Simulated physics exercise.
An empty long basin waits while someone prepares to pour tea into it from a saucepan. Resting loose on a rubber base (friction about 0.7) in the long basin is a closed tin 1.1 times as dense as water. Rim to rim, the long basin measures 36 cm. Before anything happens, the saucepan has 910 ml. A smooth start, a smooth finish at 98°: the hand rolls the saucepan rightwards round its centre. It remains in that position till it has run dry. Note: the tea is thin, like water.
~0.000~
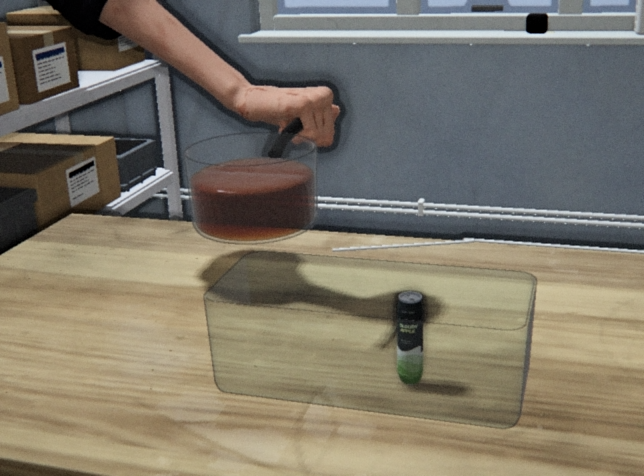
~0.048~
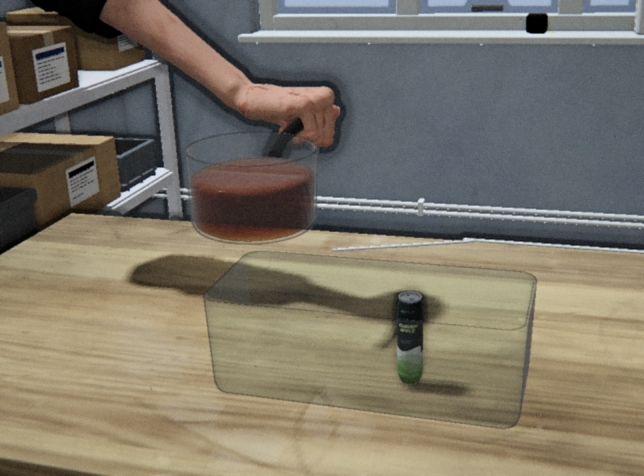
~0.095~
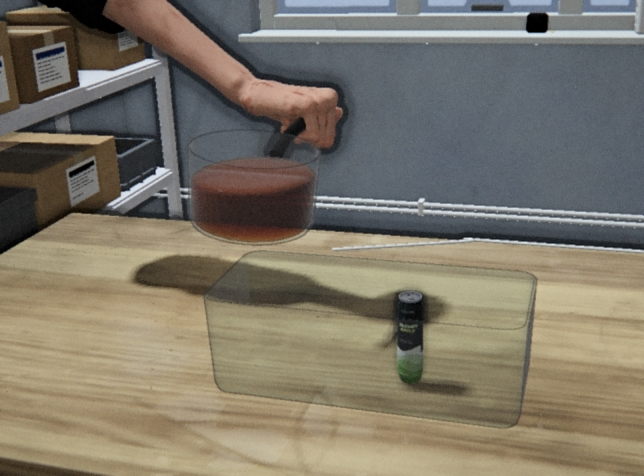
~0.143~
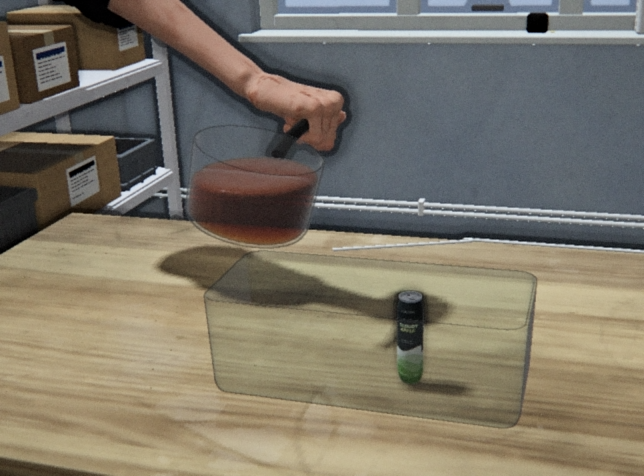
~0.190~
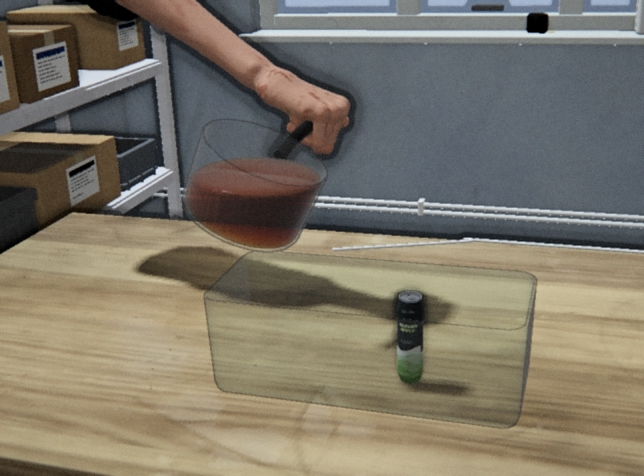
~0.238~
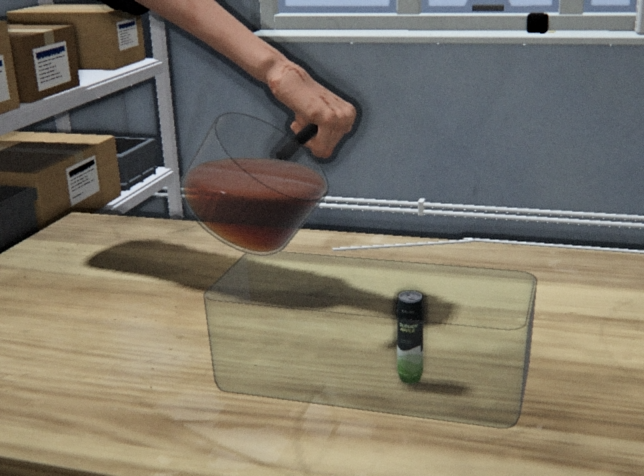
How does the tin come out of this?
It ends up still standing.
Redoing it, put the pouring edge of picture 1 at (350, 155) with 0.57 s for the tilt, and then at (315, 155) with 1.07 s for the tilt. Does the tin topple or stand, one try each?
Run one: It tumbles. Run two: It does not tip.
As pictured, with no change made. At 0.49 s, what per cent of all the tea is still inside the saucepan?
Around 42 percent.
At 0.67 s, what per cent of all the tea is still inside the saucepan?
About 14 % is still there.
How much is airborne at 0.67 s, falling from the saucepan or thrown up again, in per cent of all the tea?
Airborne fraction: Approx. 6 %.
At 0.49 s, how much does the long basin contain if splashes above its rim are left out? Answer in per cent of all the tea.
About 26%.
Then, 0.49 s in, the tilt is 93° and 42 per cent is still to pour; the tin stands where it began.
Then, 0.67 s in, the tilt is 98° and 14 per cent is still to pour; the tin stands where it began.
Then, 0.86 s in, the tilt is 98° and 4 per cent is still to pour; the tin stands where it began.
Then, 1.07 s in, the tilt is 98° and 1 per cent is still to pour; the tin stands where it began.
Finally, the tin stands where it began.
